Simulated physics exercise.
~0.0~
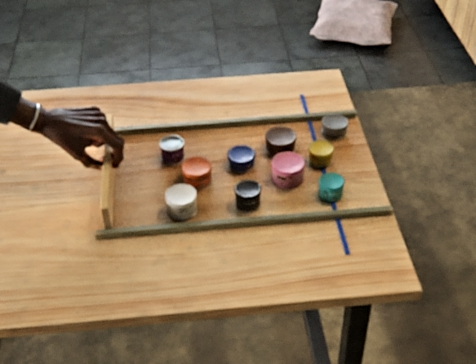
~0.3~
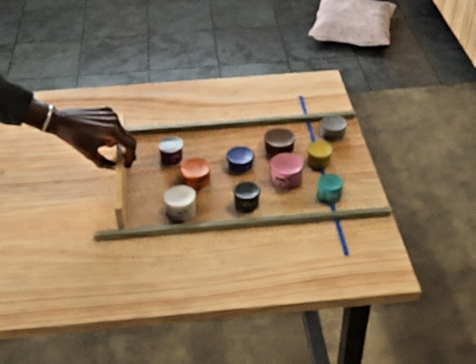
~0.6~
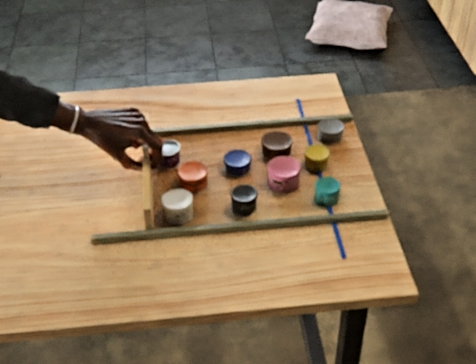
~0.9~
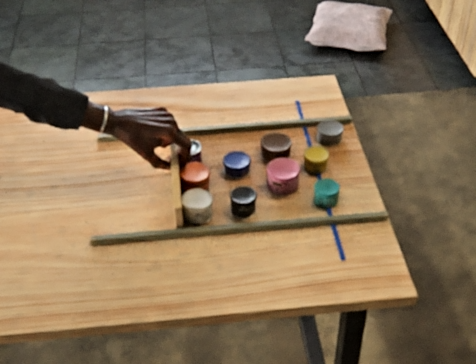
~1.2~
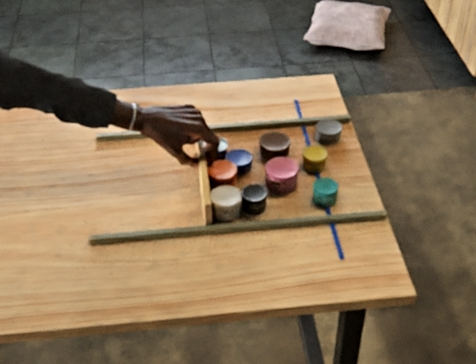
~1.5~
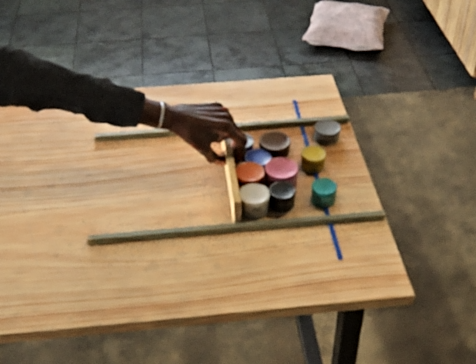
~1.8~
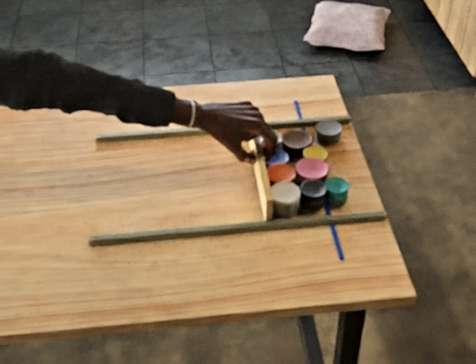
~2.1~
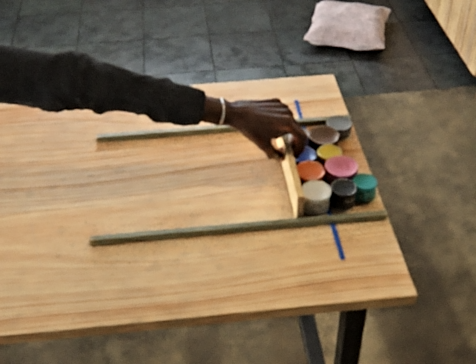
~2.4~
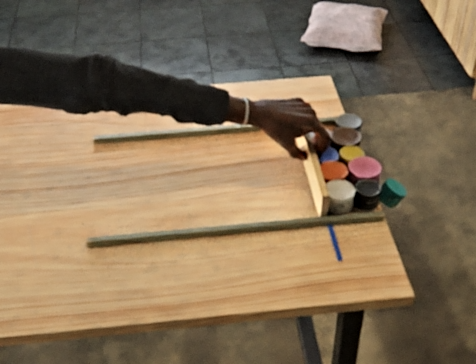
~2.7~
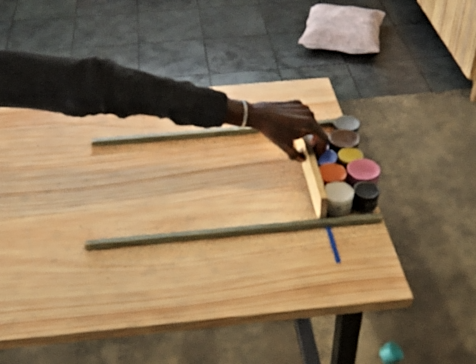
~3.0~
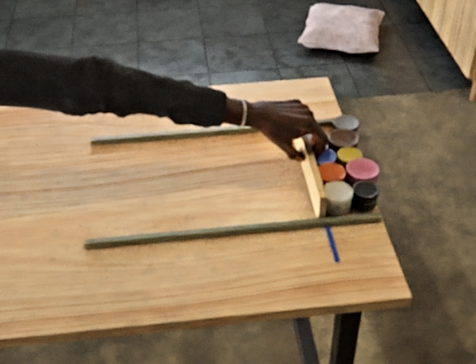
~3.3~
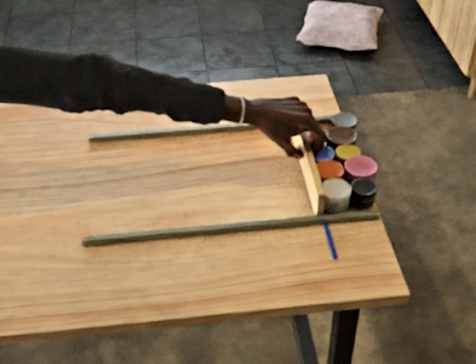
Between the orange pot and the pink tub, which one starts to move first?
The orange pot starts to move first, as the board pushes it to the right while the pink tub is still in place. The pink tub only begins moving later.
